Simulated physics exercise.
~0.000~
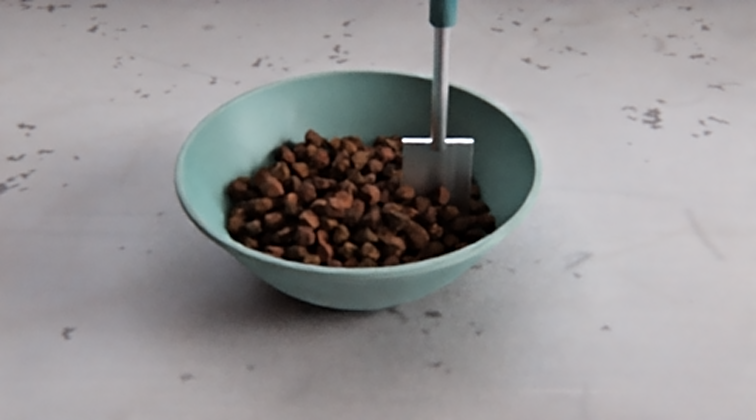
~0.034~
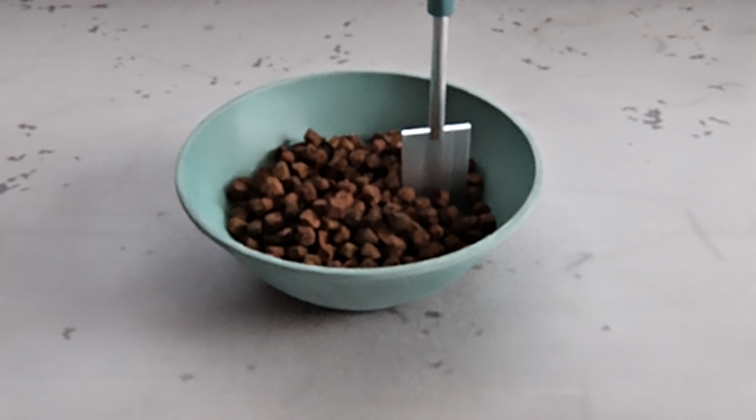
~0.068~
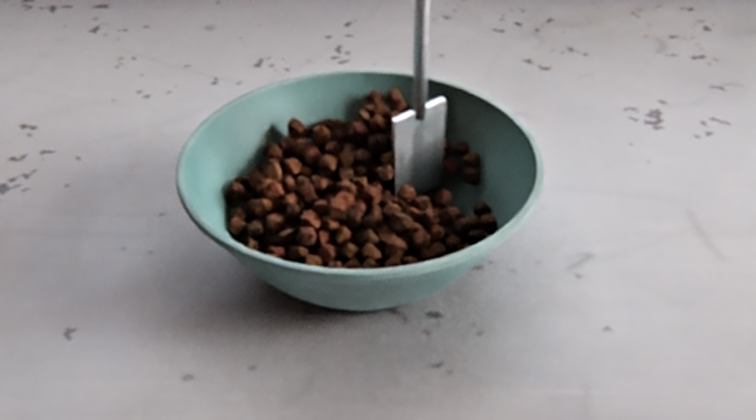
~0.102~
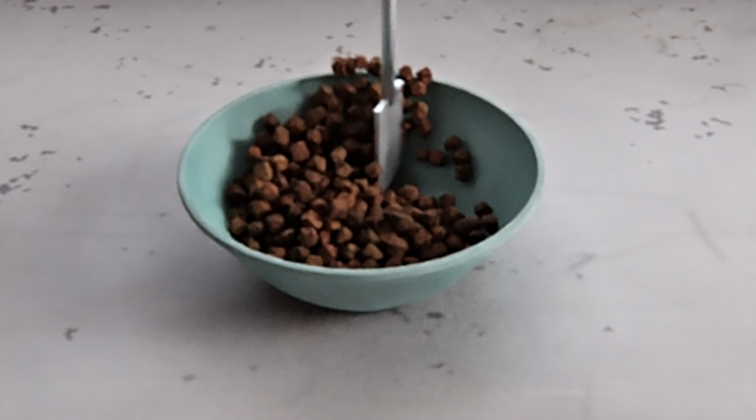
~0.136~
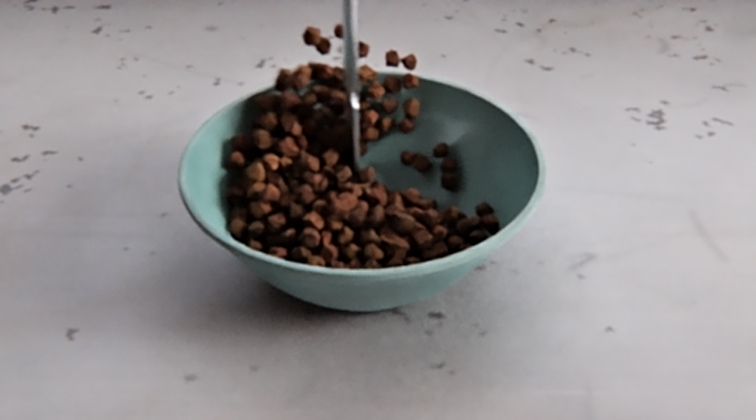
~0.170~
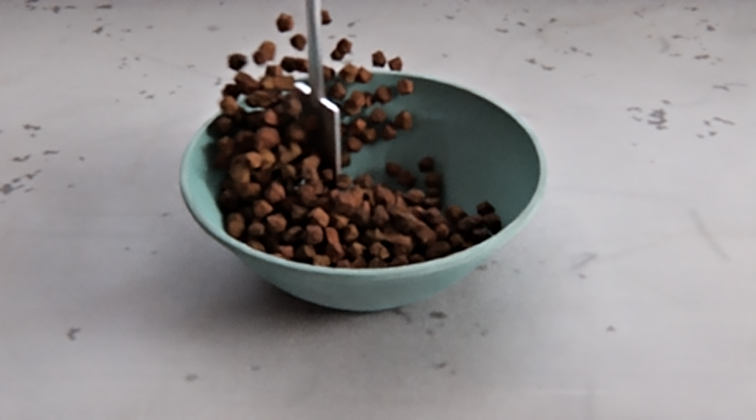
Teal bowl of brown pellets on a grey surface, a metal spatula sweeping leftward around inside, piling pellets up and tossing some upward.
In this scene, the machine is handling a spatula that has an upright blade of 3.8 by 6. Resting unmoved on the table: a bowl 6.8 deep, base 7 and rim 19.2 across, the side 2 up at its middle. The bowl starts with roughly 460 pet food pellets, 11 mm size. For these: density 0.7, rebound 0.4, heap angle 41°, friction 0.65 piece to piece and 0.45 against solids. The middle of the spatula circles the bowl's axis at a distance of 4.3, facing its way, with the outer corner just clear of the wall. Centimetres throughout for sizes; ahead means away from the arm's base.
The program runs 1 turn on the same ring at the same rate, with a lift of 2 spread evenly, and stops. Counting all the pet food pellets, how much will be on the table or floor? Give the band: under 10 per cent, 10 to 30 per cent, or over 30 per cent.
Band: 10 to 30 per cent.
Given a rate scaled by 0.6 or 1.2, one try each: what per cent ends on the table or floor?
First try close to 5, second close to 25, in per cent.
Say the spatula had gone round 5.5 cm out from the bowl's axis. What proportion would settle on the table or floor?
It would be near 10 per cent.
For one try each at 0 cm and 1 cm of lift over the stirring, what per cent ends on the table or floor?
I'd reckon around 25 and 20 per cent.
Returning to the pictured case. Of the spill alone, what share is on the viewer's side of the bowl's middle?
Close to 70 percent, I reckon.
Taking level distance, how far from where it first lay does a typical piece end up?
Near 5 cm.
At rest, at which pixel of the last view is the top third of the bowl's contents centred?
Near (420, 197).
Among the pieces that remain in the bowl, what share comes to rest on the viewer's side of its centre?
Around 50 percent of it.
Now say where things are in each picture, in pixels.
The first picture shows the spatula neck at (439, 117), 0° round; upper third of the load around (350, 201), from x 235 to 485, top at y 140; 465 in the bowl.
The second picture shows the spatula neck at (437, 105), 13° round; upper third of the load around (357, 191), from x 235 to 485, top at y 140.
The third picture shows the spatula neck at (420, 85), 41° round; upper third of the load around (360, 174), from x 235 to 485, top at y 95.
The fourth picture shows the spatula neck at (389, 72), 71° round; upper third of the load around (341, 158), from x 235 to 490, top at y 65.
The fifth picture shows the spatula neck at (351, 68), 100° round; upper third of the load around (320, 148), from x 235 to 490, top at y 30; 461 in the bowl, 4 in flight or on the tool.
The sixth picture shows the spatula neck at (316, 73), 130° round; upper third of the load around (290, 148), from x 225 to 490, top at y 20; 456 in the bowl, 9 in flight or on the tool.
After 0.27 s, 215° round, highest piece 10 above the table; 432 in the bowl, 9 on the table or floor, 24 in flight or on the tool.
After 0.37 s, 300° round, highest piece 11 above the table; 396 in the bowl, 33 on the table or floor, 36 in flight or on the tool.
After 0.62 s, 0° round, highest piece 8 above the table; 372 in the bowl, 93 on the table or floor.
After 1.32 s, 0° round, highest piece 8 above the table; 372 in the bowl, 93 on the table or floor.
In the end, 372 in the bowl, 93 on the table or floor. That is 20 % on the table or floor.
